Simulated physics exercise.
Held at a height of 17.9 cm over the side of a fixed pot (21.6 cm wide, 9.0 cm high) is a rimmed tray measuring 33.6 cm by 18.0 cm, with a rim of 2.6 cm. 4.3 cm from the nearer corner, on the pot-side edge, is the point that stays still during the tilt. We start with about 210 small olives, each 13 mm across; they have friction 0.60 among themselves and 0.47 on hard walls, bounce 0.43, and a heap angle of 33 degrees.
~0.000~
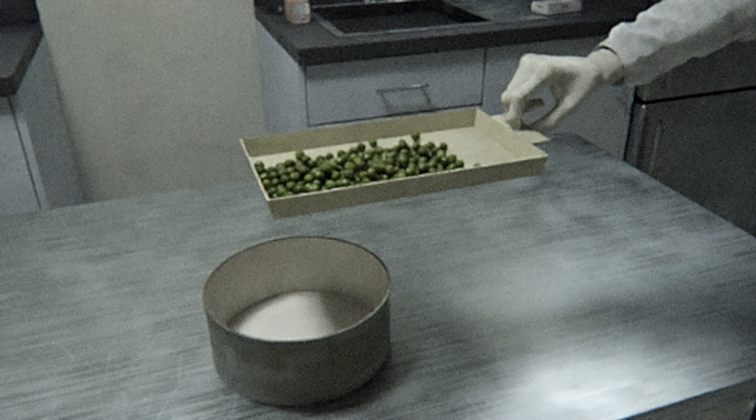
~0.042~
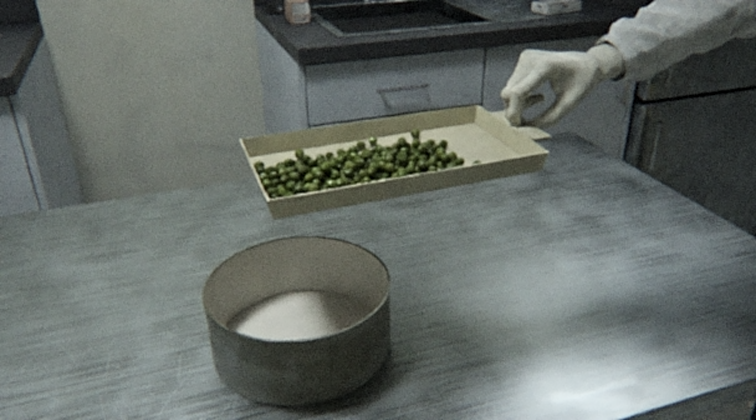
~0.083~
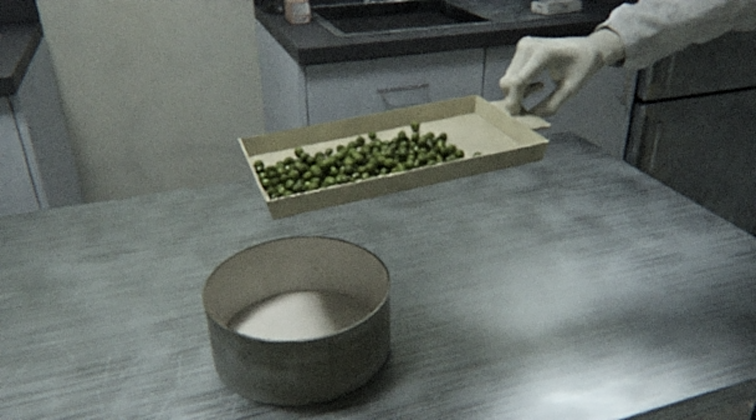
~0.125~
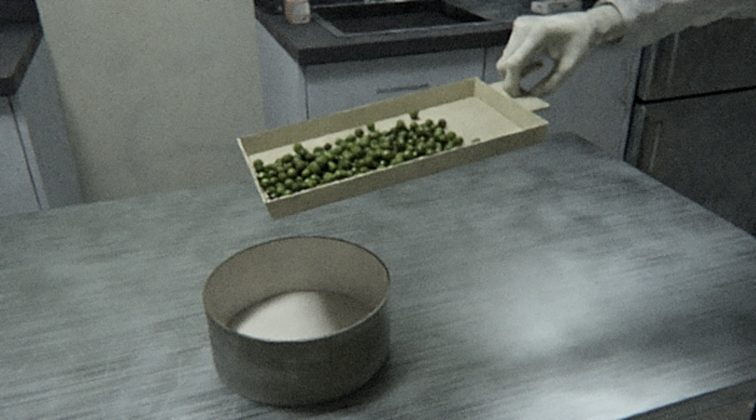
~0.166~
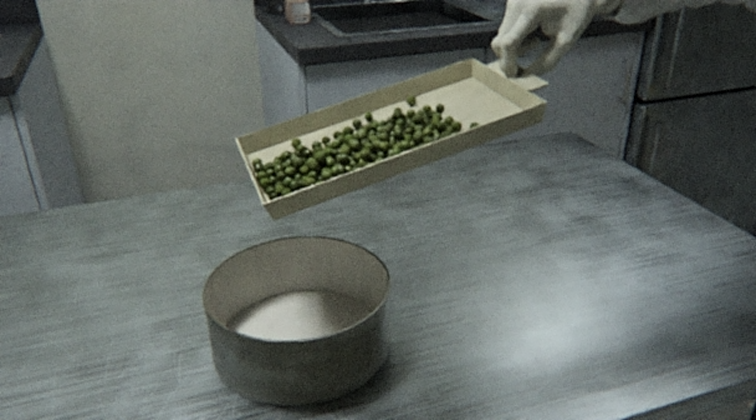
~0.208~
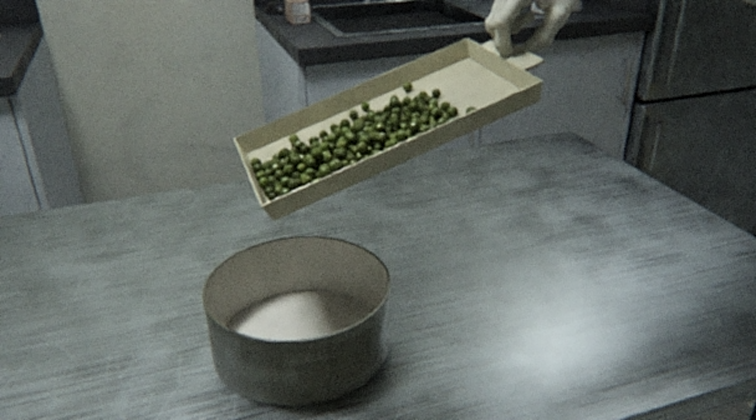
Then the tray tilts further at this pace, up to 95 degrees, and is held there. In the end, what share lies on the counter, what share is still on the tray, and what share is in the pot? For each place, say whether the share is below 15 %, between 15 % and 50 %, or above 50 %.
Result: Counter: Will likely hold the majority, left on the tray: Will likely hold a small amount, pot: Will likely hold a medium amount.
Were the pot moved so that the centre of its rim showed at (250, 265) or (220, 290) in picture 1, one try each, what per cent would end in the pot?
I'd say close to 85 percent for the first spot and 80 percent for the second.
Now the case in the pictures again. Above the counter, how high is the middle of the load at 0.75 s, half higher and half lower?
Median height: Approx. 22 cm.
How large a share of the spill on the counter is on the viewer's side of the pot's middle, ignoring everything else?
Some 20 per cent.
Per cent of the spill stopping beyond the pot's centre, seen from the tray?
Some 100 per cent of the spill lies beyond the centre.
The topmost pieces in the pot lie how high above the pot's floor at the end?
It reaches roughly 2.5 cm.
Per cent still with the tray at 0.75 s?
Roughly 85 percent of the load, I'd say.
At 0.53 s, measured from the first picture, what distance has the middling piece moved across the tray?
4 cm.
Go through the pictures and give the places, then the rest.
The first picture shows tray tilt 0 degrees, front corners at (272, 197) and (542, 154); middle of the pieces at (358, 174); pot at (298, 282).
The second picture shows tray tilt 1 degrees, front corners at (271, 198) and (543, 151); middle of the pieces at (358, 173).
The third picture shows tray tilt 3 degrees, front corners at (270, 198) and (543, 140), lowest corner left front; middle of the pieces at (357, 169).
The fourth picture shows tray tilt 8 degrees, front corners at (269, 199) and (542, 122), lowest corner left front; middle of the pieces at (356, 163).
The fifth picture shows tray tilt 12 degrees, front corners at (267, 200) and (540, 102), lowest corner left front; middle of the pieces at (354, 156).
The sixth picture shows tray tilt 17 degrees, front corners at (265, 201) and (536, 81), lowest corner left front; middle of the pieces at (352, 149); pot at (298, 282). The tray's pace is about 115 degrees a second.
After 0.53 s, tilt 55 degrees; the tray holds 100 %, the pot 0 %.
Then, at 0.75 s, tilt 80 degrees; the tray holds 85 %, the pot 0 %.
After 1.08 s, tilt 95 degrees; the tray holds 15 %, the pot 30 %.
By 1.9 s all is still; counter 60 %, tray 0 %, pot 40 %.
